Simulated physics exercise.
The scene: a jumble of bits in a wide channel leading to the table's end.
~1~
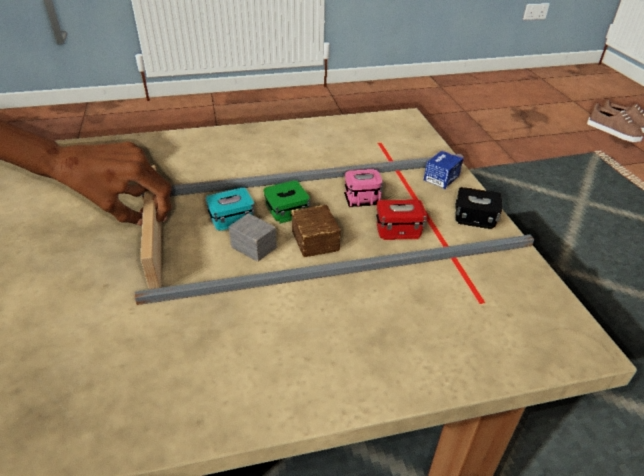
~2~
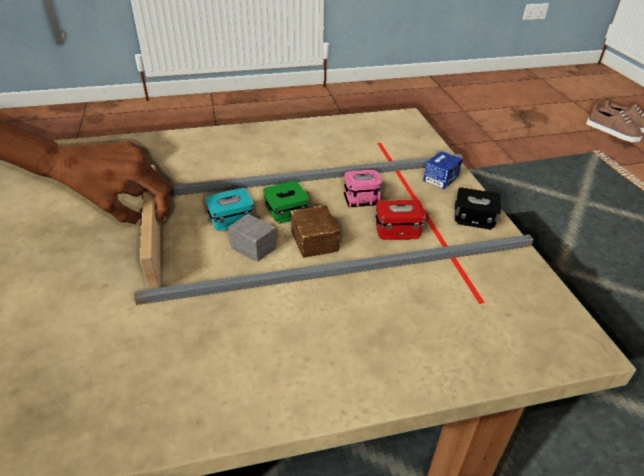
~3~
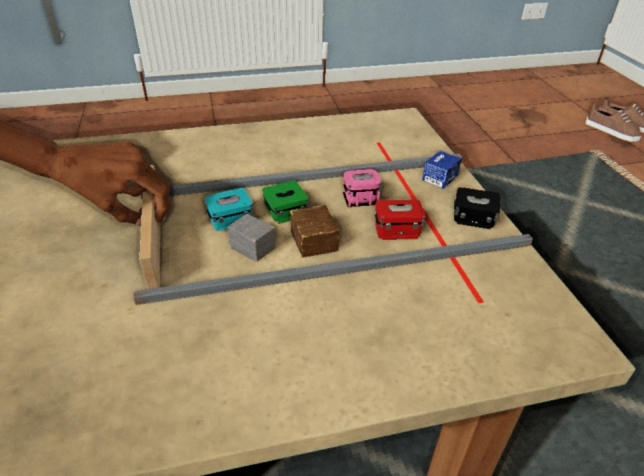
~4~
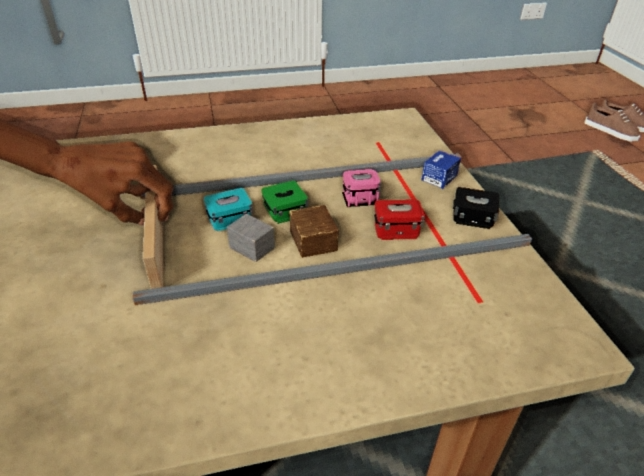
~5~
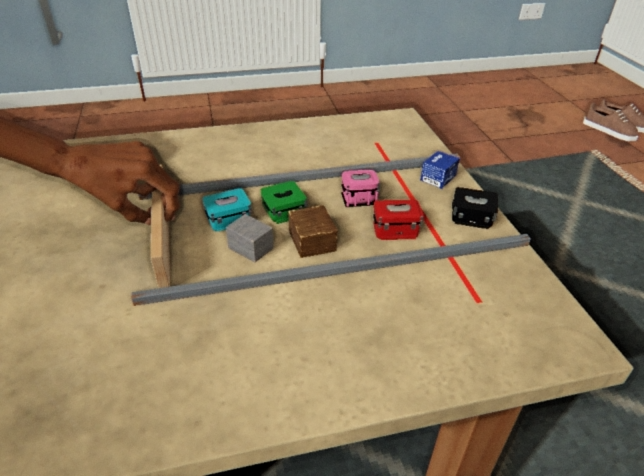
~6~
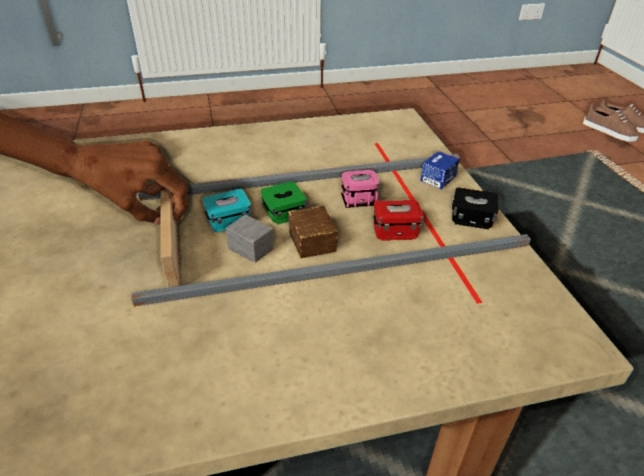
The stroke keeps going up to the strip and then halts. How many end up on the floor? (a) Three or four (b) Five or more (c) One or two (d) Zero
The answer is a.
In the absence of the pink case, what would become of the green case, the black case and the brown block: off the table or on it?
The green case stays put, the black case goes down, the brown block stays put.
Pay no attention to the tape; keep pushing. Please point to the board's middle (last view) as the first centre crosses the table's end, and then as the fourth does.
Near (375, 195) first, near (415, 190) second.
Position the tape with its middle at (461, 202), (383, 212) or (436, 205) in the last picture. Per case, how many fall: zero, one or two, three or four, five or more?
Going through the tapes in order, the count is five or over, then 1 or 2, then three or four.
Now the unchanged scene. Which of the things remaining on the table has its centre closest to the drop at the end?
It's the green case that ends nearest.
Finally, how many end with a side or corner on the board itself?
The count in contact is 2.
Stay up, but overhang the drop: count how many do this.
The number overhanging is 0.
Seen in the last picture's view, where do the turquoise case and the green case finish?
About (432, 188), and the other about (462, 182).
Early on, none off yet; black case at rest near (474, 209); blue box at rest near (440, 170); red case at rest near (397, 220).
A while later, none off yet; black case moving near (480, 208); blue box moving near (446, 168); red case travelled about its own width near (438, 213).
Finally, the number that fall off is three or four; lost, pink case, red case, blue box and black case.
